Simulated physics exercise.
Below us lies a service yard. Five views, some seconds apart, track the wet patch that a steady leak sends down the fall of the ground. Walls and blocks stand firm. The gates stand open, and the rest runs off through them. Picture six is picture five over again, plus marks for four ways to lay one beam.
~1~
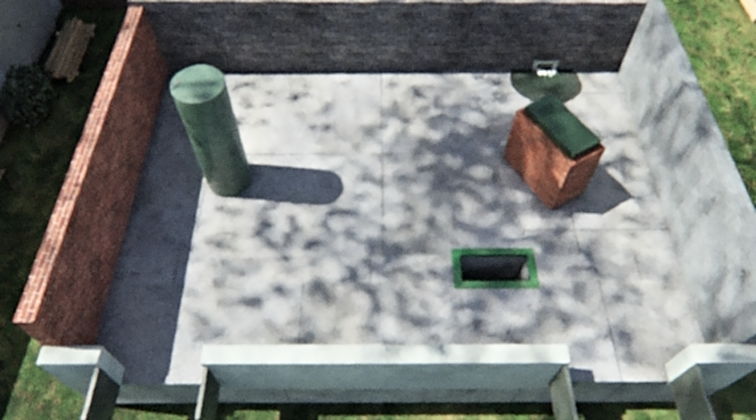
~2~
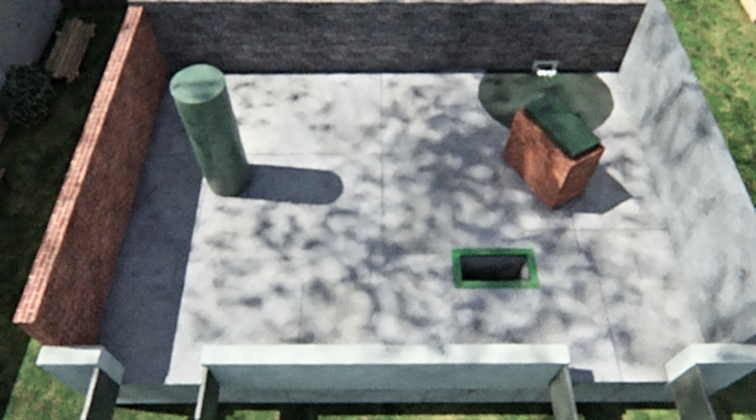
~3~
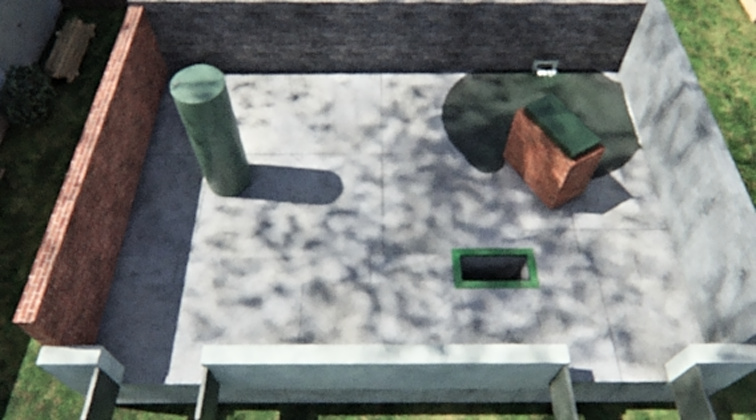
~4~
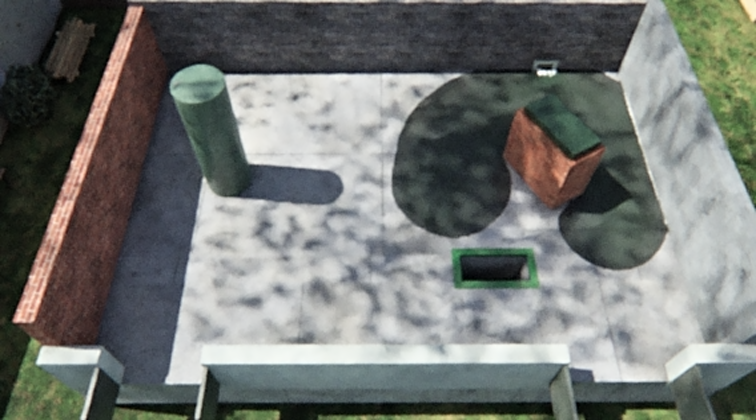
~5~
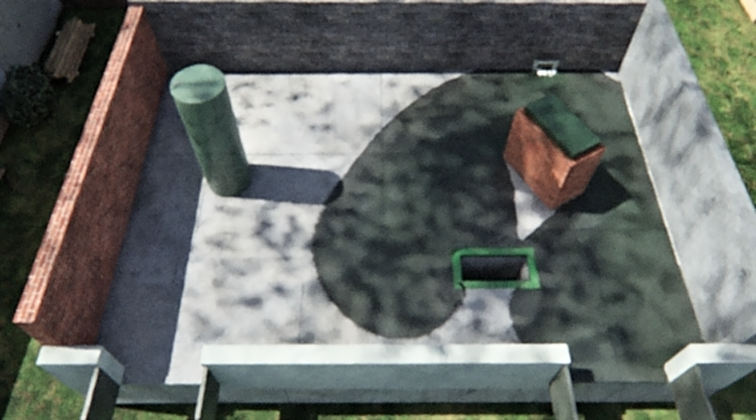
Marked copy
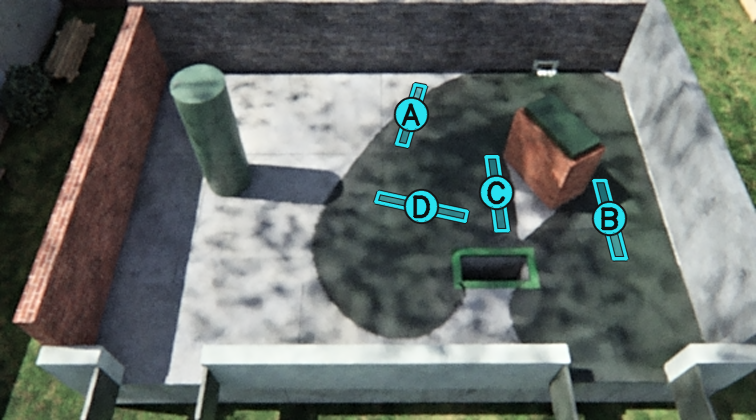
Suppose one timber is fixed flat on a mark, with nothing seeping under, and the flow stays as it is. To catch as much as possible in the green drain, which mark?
Use position D.
On the marked copy, A from (402, 145) to (420, 85); B from (620, 258) to (599, 180); C from (502, 230) to (491, 156); D from (377, 197) to (466, 216).
With A, about 11 % of the stream runs into the green drain, about 88 % out by the gates.
With B, about 12 % of the stream runs into the green drain, about 87 % out by the gates.
With C, about 11 % of the stream runs into the green drain, about 87 % out by the gates.
With D, about 19 % of the stream runs into the green drain, about 80 % out by the gates.
